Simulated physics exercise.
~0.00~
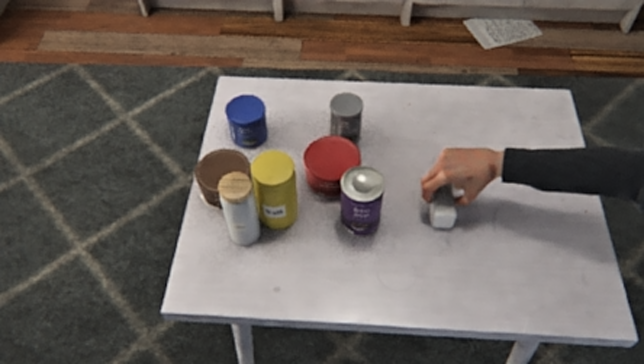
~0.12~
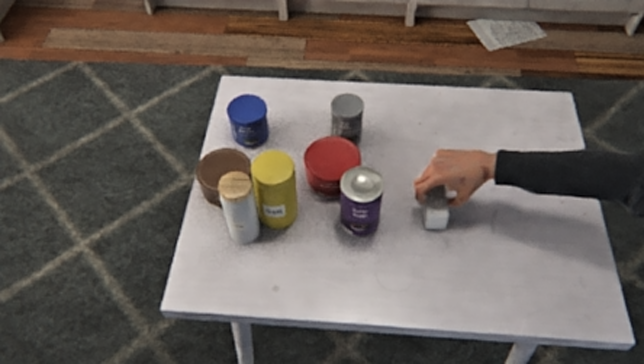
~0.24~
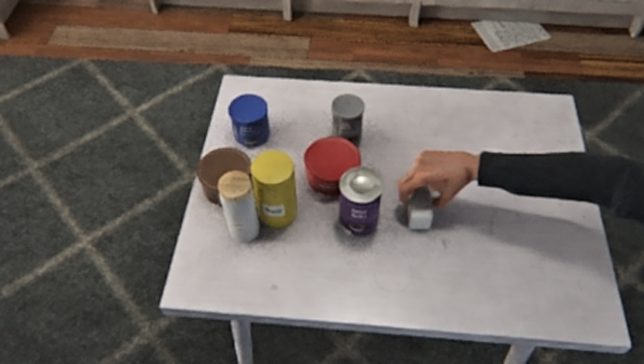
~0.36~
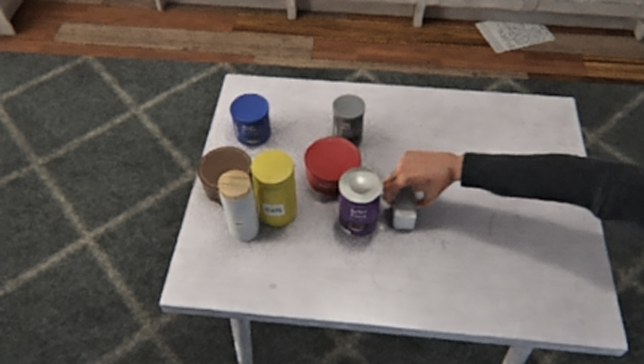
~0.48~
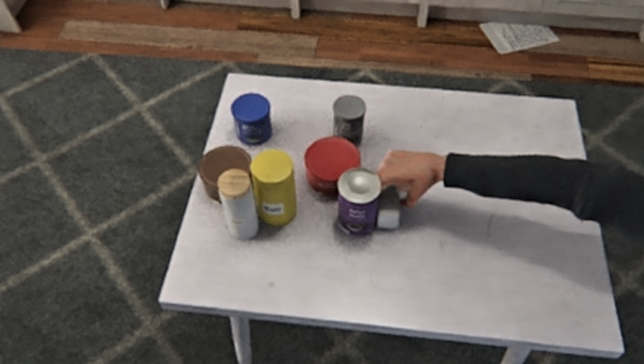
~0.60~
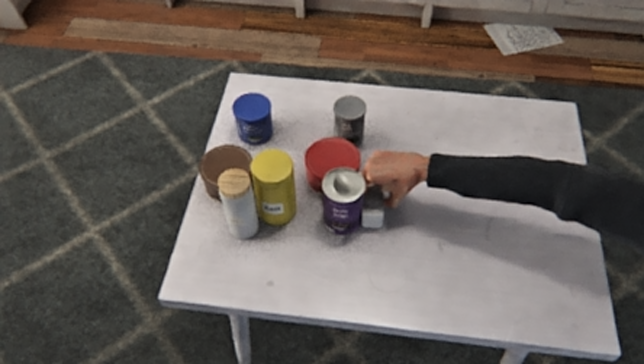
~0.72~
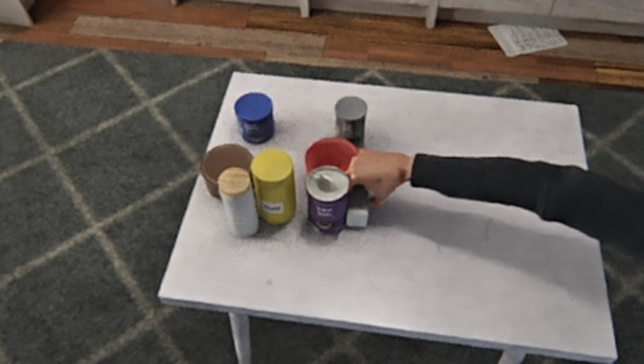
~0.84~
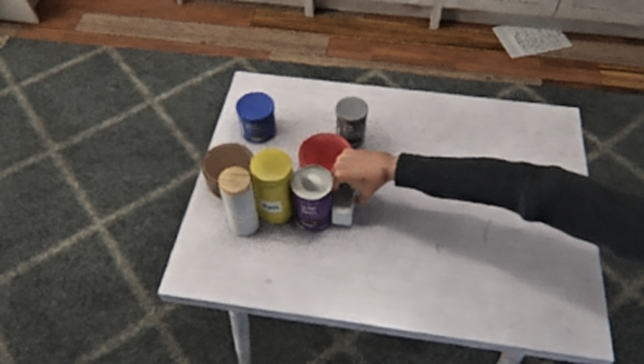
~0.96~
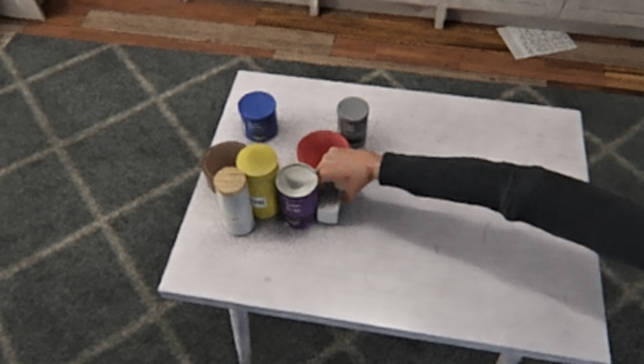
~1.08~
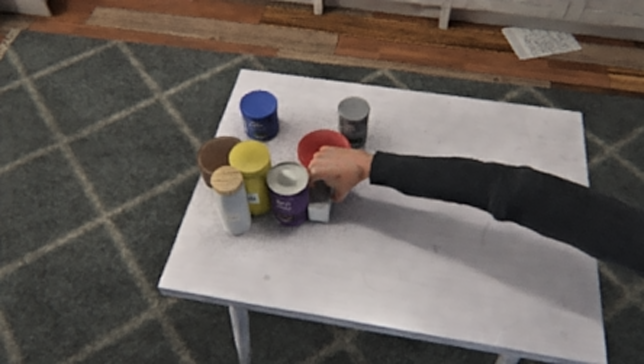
A hand slides a block left, pushing the upright purple tin and yellow jar along.
